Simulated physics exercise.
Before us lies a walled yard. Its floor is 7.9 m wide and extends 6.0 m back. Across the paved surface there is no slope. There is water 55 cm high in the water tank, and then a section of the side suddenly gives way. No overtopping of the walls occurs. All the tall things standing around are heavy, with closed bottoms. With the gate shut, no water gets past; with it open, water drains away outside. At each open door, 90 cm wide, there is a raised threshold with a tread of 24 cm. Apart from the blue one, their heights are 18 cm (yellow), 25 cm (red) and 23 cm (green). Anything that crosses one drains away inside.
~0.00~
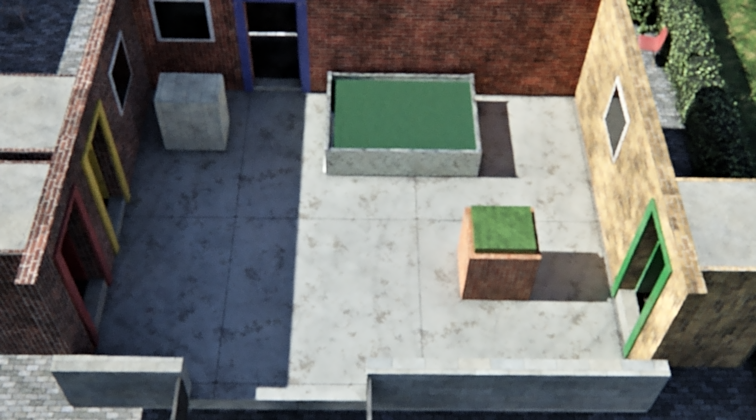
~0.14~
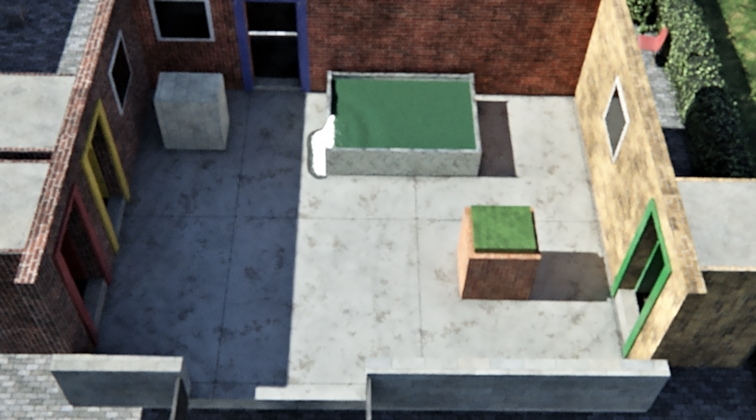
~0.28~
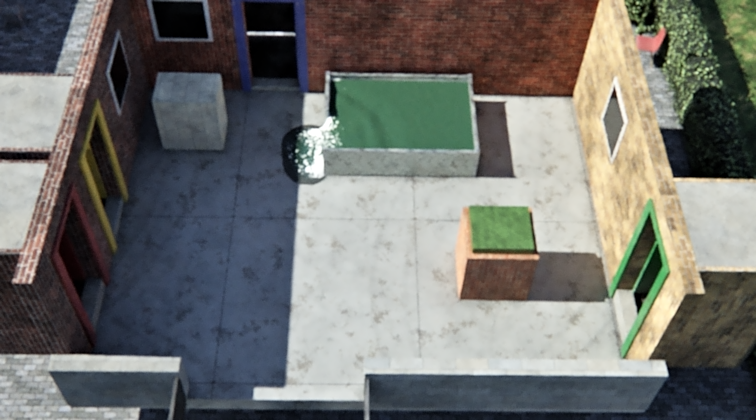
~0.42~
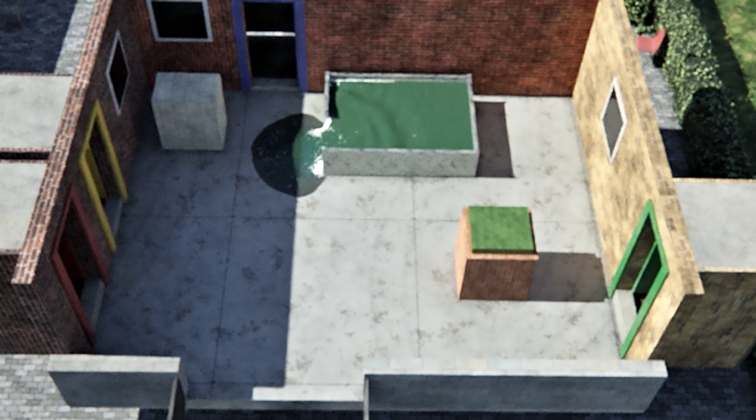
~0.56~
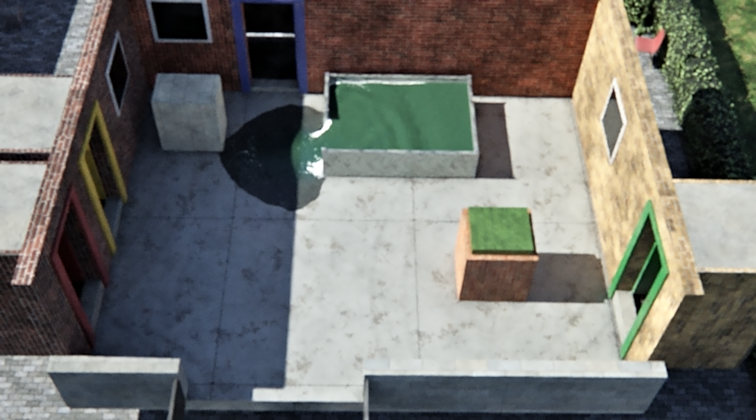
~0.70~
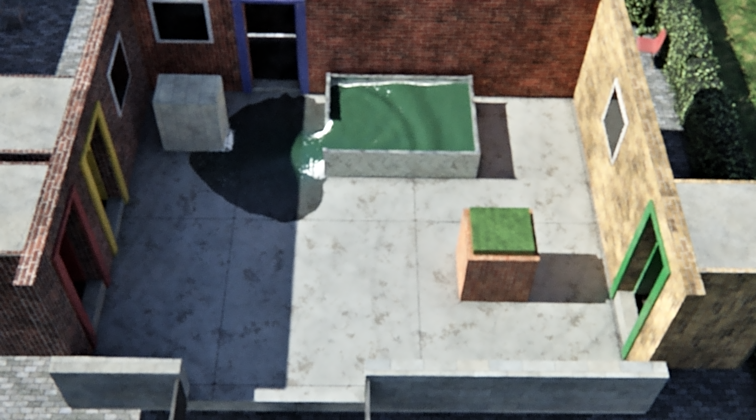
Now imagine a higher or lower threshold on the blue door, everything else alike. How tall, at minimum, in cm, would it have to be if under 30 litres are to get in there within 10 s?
It would need to be about 7.5 cm tall.
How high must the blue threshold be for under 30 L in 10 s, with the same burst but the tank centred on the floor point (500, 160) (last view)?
At least some 6.0 centimetres tall.
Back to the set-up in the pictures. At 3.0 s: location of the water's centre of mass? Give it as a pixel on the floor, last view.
The balance point sits at roughly (306, 160).
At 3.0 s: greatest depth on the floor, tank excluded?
Close to 24 centimetres.
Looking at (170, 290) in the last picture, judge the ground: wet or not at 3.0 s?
At that moment it's submerged.
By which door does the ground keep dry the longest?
I'd say the green one.
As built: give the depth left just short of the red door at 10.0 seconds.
Lab note: Depth approx. 9.5 cm.
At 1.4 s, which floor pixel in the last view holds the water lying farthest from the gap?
At about (125, 206).
After 1.4 s water covers 20 % of the floor, deepest (34 cm) near (323, 160); 4 cm at the blue door, 0 litres in over its 9 cm threshold.
After 3.0 s water covers 35 % of the floor, deepest (24 cm) near (86, 384); 8 cm at the blue door, 2 litres in over its 9 cm threshold.
After 10.0 s water covers 80 % of the floor, deepest (12 cm) near (162, 385); 7 cm at the blue door, 18 litres in over its 9 cm threshold.
At the blue door as built, the water arrived by 0.9 s and peaked near 10 cm at 5.4 s.
With a threshold of 7 cm, 38 litres would have come in within the 10 s; with 8.5 cm, 22 litres. So under 30 litres takes about 7.5 cm.
